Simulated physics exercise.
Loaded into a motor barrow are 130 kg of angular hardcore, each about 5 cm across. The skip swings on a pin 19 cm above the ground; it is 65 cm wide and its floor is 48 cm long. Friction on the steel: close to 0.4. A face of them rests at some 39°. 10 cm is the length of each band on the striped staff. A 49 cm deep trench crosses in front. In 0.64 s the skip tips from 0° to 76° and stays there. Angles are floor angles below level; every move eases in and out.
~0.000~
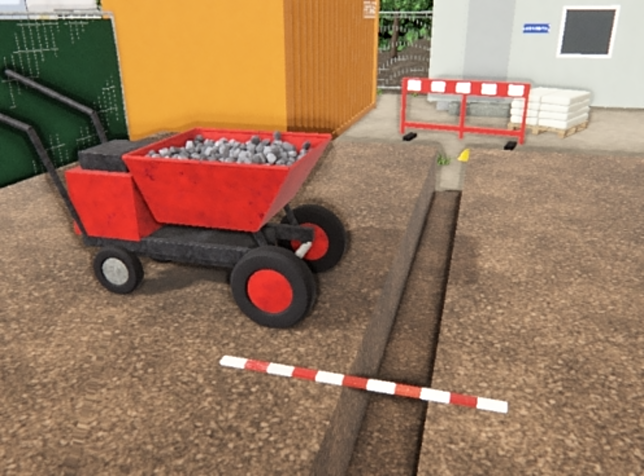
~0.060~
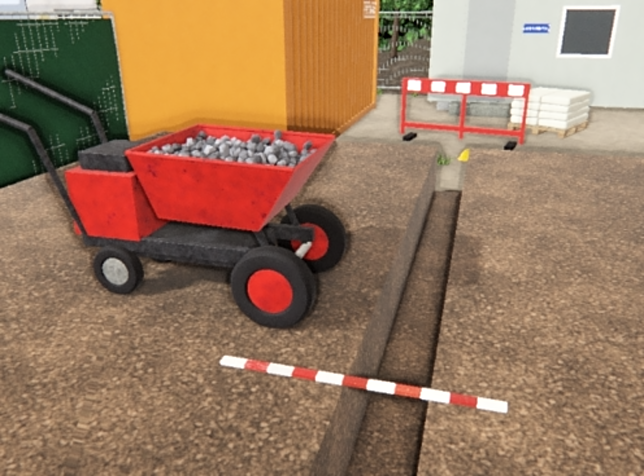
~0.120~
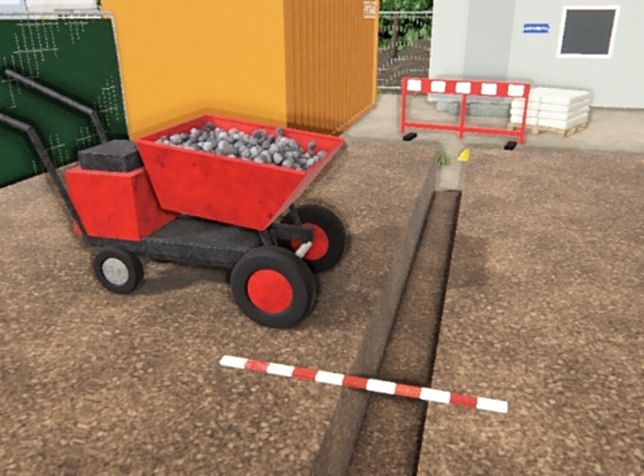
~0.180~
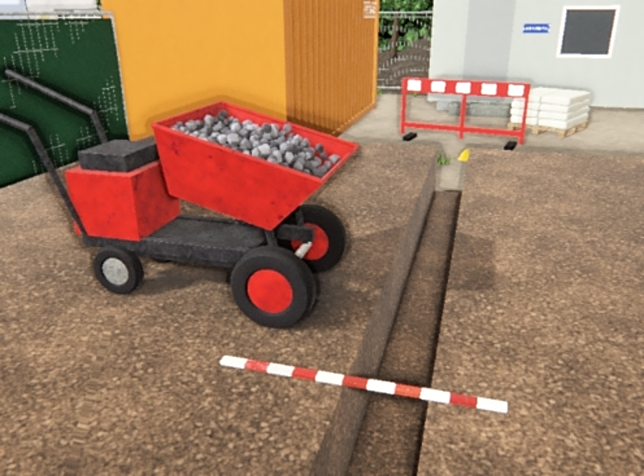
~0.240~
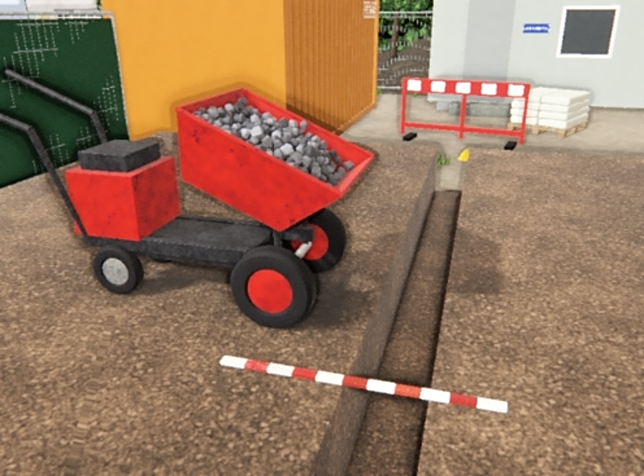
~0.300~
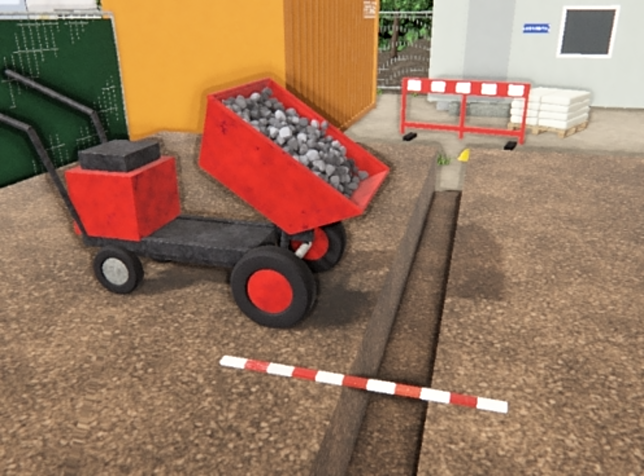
On a construction site, a red motor barrow's skip full of grey stones tilting steadily forward to the right beside a narrow trench.
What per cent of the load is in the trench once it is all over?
37 %.
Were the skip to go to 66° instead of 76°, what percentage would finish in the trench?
It would be near 20 per cent.
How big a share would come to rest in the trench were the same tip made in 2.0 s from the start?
60 per cent.
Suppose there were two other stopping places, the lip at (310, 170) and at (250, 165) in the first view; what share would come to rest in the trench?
Estimates: 25 % then 65 %.
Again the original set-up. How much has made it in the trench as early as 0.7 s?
Some 10 per cent.
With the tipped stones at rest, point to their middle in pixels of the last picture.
I'd put it close to (471, 315).
After 0.5 s the floor is at 64°; 100 % in the skip; the foremost stones are at (399, 237).
After 0.7 s the floor is at 76°; 57 % in the skip, 8 % in the trench, 35 % past the trench; the foremost stones are at (511, 329).
After 1.1 s the floor is at 76°; 20 % in the skip, 20 % in the trench, 59 % past the trench; the foremost stones are past the picture's edge.
After 3.0 s the floor is at 76°; 6 % in the skip, 37 % in the trench, 57 % past the trench; the foremost stones are past the picture's edge.
